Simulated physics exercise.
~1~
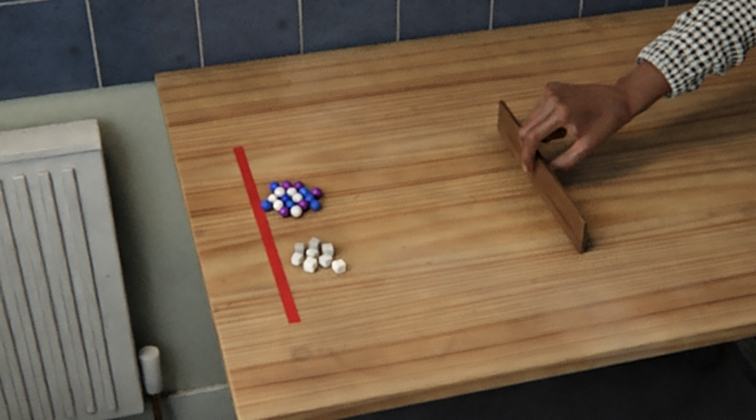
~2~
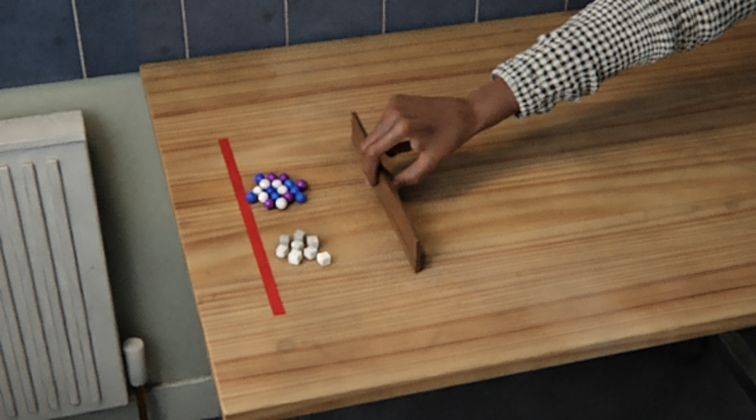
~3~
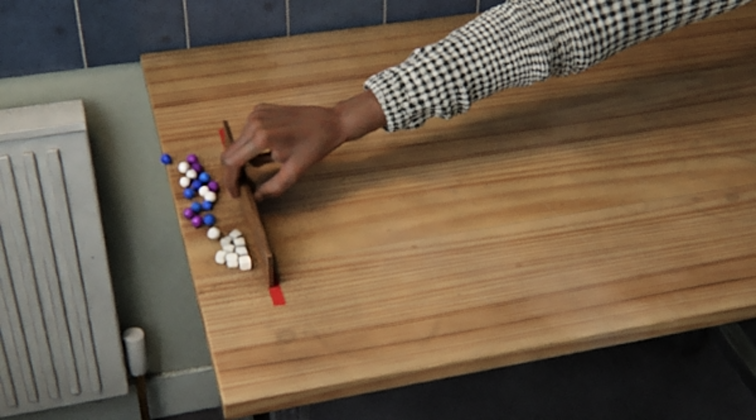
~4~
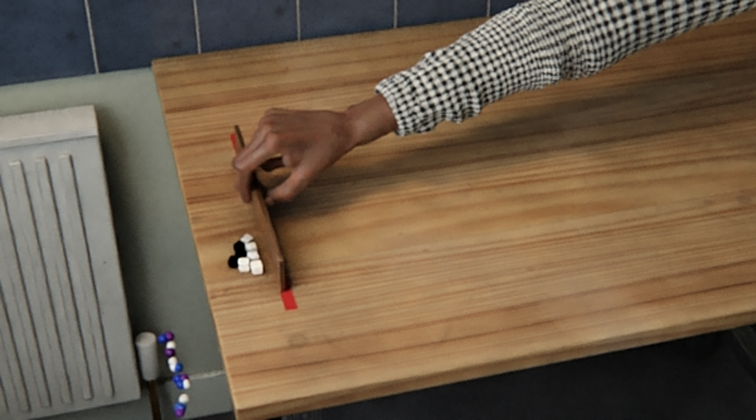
To begin with, a hand in a black-and-white checked sleeve holds a strip of wood upright on a wooden table, to the right of two small clusters beside a line of red tape. The back cluster is blue, purple and white beads, and the front one is small whitish cubes. The hand slides the strip left towards them, then sweeps both clusters past the tape. The strip stops at the tape as the beads spread out along the table's left edge. Finally, the beads all drop over the edge beside the radiator, while the cubes stay on the table, a few showing black.
